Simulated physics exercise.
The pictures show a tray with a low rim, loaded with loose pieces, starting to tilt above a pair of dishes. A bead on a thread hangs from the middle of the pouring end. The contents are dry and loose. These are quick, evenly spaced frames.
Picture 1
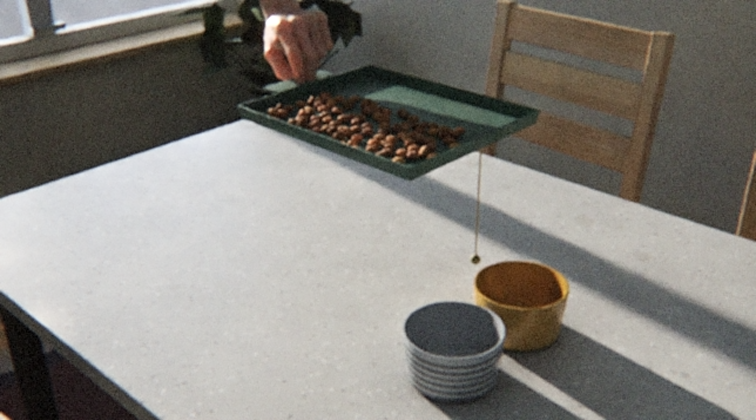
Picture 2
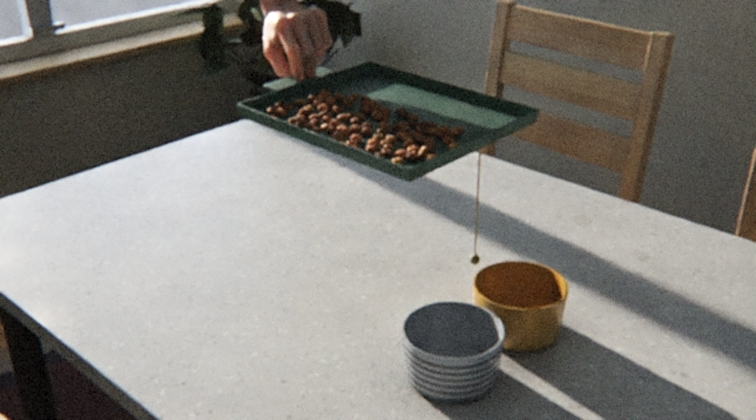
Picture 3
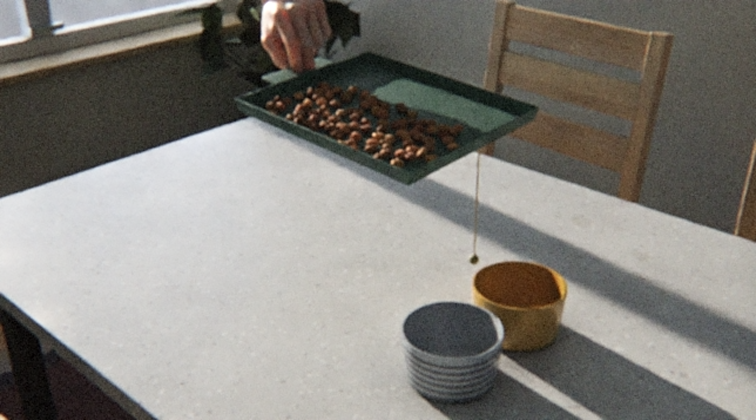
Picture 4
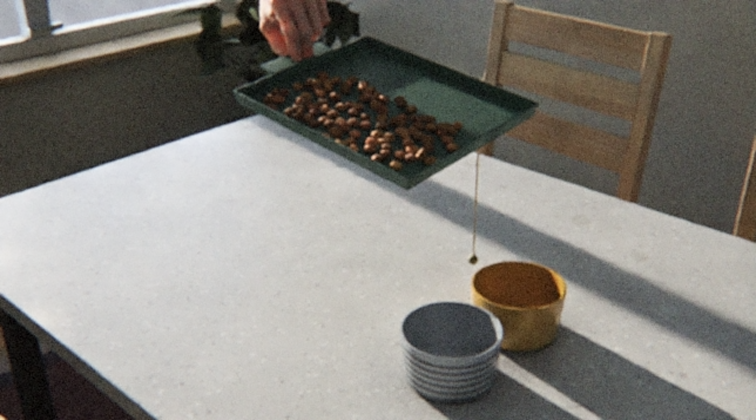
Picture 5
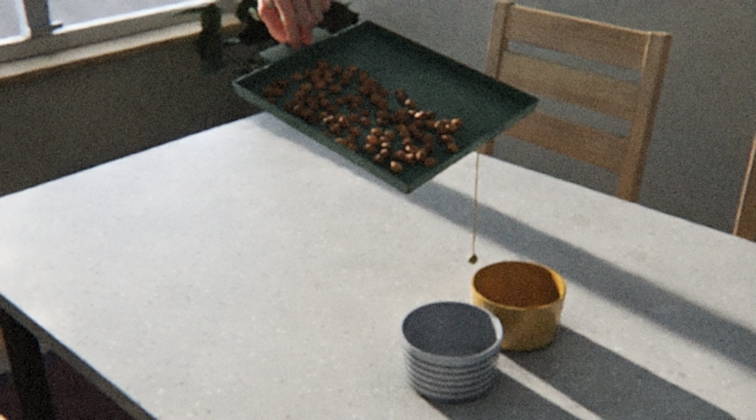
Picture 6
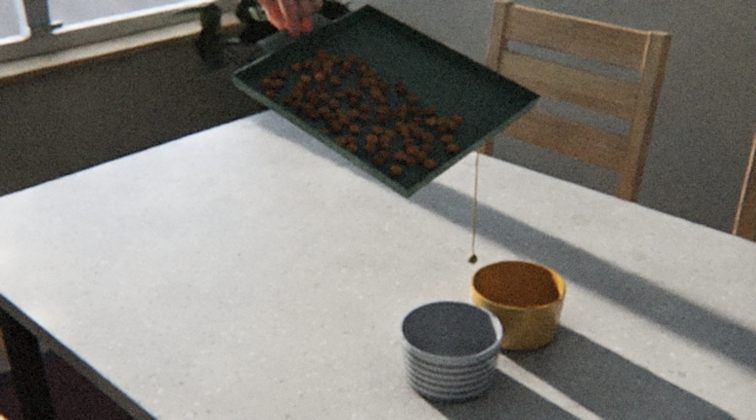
A pale speckled table stands by a window in a sunlit room, seen from slightly above by a nearly still camera. A hand holds the far side of a dark green tray scattered with brown pieces, a bead hanging on a thread beneath it, with a ribbed grey-blue dish and a mustard one below and a wooden chair behind. The tray gradually tilts, its near left corner dipping lowest, while the pieces stay bunched.
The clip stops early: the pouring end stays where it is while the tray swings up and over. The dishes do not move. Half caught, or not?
They take under half between them.
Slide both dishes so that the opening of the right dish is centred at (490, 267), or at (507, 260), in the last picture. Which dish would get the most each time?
The first try: The dish on the left. The second: Left.
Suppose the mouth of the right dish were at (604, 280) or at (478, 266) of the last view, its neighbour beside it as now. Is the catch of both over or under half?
The first try: Under half. The second: Above a half.
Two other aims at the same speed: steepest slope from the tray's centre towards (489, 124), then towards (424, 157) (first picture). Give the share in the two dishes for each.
The first gives 0 %, the second 60 %.
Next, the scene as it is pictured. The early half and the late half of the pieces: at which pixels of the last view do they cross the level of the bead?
First near (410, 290), later near (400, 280).
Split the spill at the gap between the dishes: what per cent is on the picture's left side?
About 100 per cent.
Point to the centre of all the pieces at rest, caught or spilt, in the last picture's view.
Near (400, 345).
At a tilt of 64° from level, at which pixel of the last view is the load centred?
Roughly at (390, 157).
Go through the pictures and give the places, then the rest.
Corners of the pouring end at (410, 166) and (536, 110), level; middle of the load at (368, 126), bits of cat kibble; left dish at (493, 368); right dish at (559, 319); bead on its thread at (476, 259), in the first frame.
Corners of the pouring end at (410, 168) and (536, 110), level; middle of the load at (367, 125), in the second frame.
Corners of the pouring end at (409, 171) and (535, 107), tipped barely, lowest at the left corner; middle of the load at (366, 122), in the third frame.
Corners of the pouring end at (408, 177) and (535, 103), tipped a little, lowest at the left corner; middle of the load at (365, 118), in the fourth frame.
Corners of the pouring end at (408, 182) and (536, 99), tipped a little, lowest at the left corner; middle of the load at (365, 113), in the fifth frame.
Corners of the pouring end at (407, 187) and (537, 95), tipped clearly, lowest at the left corner; middle of the load at (365, 108); left dish at (490, 368); right dish at (556, 319), in the sixth frame.
Soon after the last picture, tray tipped steeply; nearly all on the tray; a stray few in the air.
A little later, tray tipped past a quarter turn; a stray few on the tray; about a quarter in the left dish; about two thirds outside both; a small part in the air.
Later still, tray tipped past a quarter turn; about a quarter in the left dish; most outside both.
At rest, tray tipped past a quarter turn; about a quarter in the left dish; none in the right dish; most outside both.
